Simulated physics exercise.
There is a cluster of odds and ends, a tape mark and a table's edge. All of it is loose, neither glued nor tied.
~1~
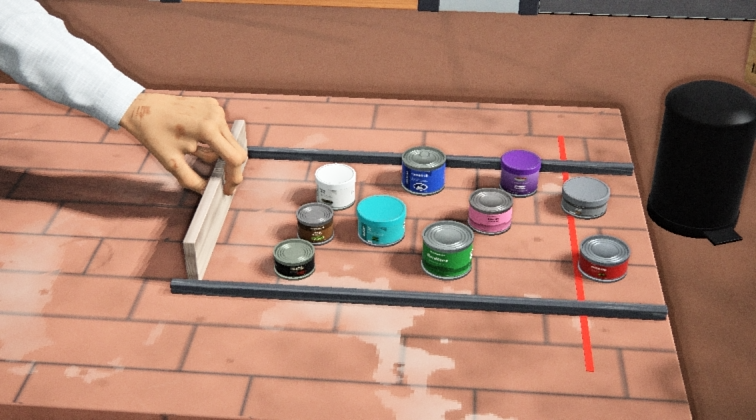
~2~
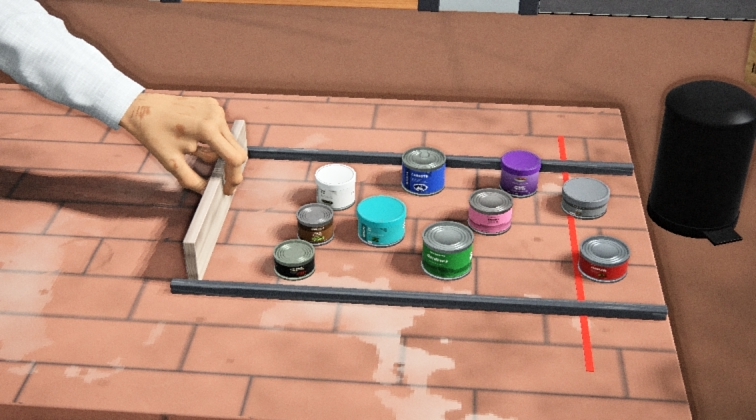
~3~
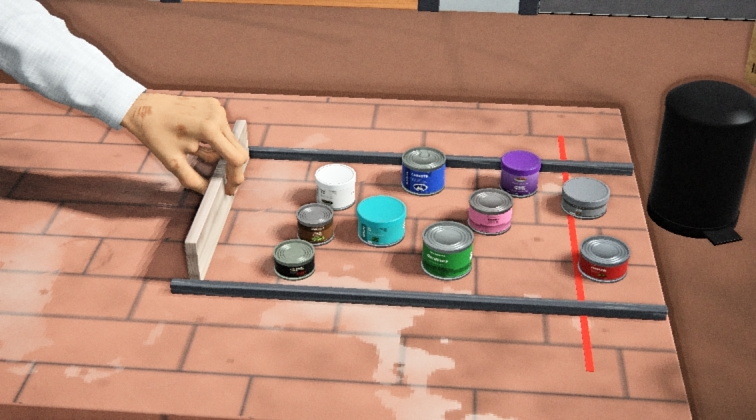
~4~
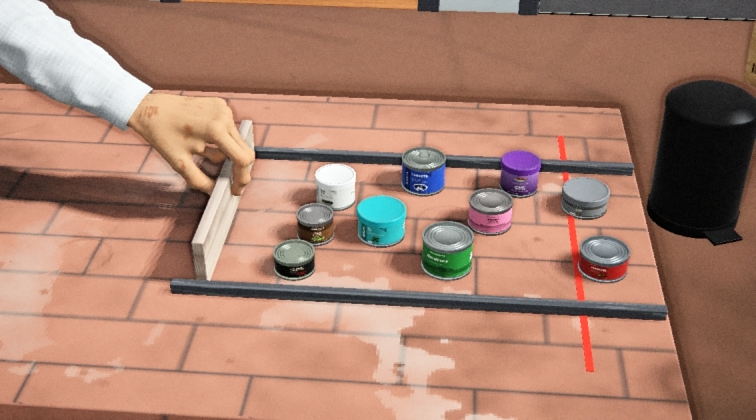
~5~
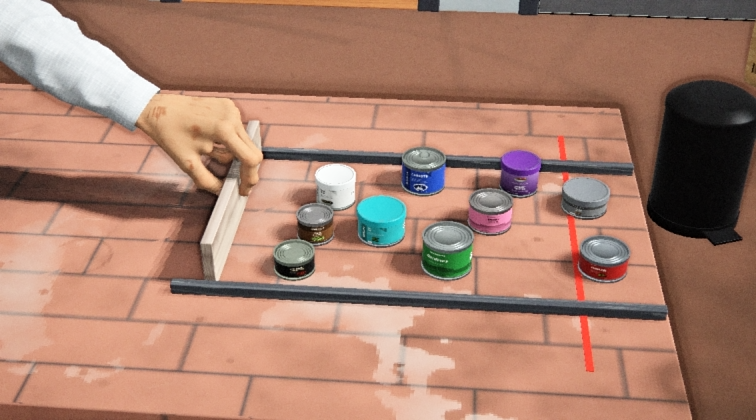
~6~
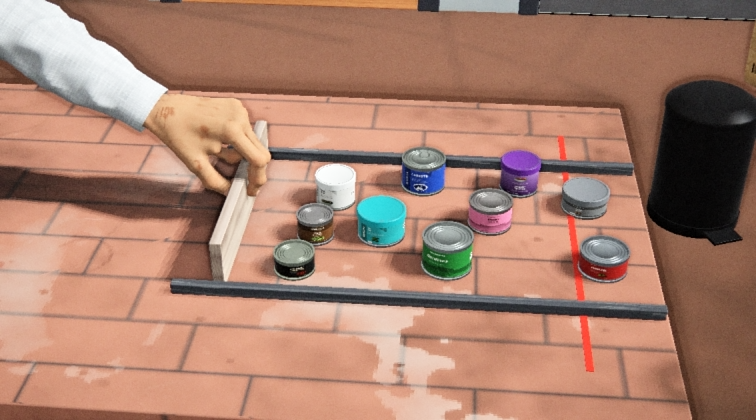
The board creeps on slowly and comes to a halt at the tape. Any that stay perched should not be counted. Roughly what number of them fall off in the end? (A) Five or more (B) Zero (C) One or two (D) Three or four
One or two.
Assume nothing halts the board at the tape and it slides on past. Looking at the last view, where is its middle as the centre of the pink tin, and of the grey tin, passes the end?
First it's close to (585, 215), next close to (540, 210).
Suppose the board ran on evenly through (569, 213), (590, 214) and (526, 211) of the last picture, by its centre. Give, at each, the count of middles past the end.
Counts per position: 2 / 4 / 0.
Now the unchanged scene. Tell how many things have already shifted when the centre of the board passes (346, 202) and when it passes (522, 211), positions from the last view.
At the first place 4, at the second 10.
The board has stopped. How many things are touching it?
So the total is 4.
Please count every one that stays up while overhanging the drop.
The total here is 2.
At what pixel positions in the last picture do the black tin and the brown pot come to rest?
Listed as asked: First (603, 289), and then (595, 243).
A little later, none off yet; red pot at rest near (604, 259); grey tin at rest near (585, 198); purple pot at rest near (520, 174).
When it is over, the number that fall off is one or two; down, grey tin and red pot.
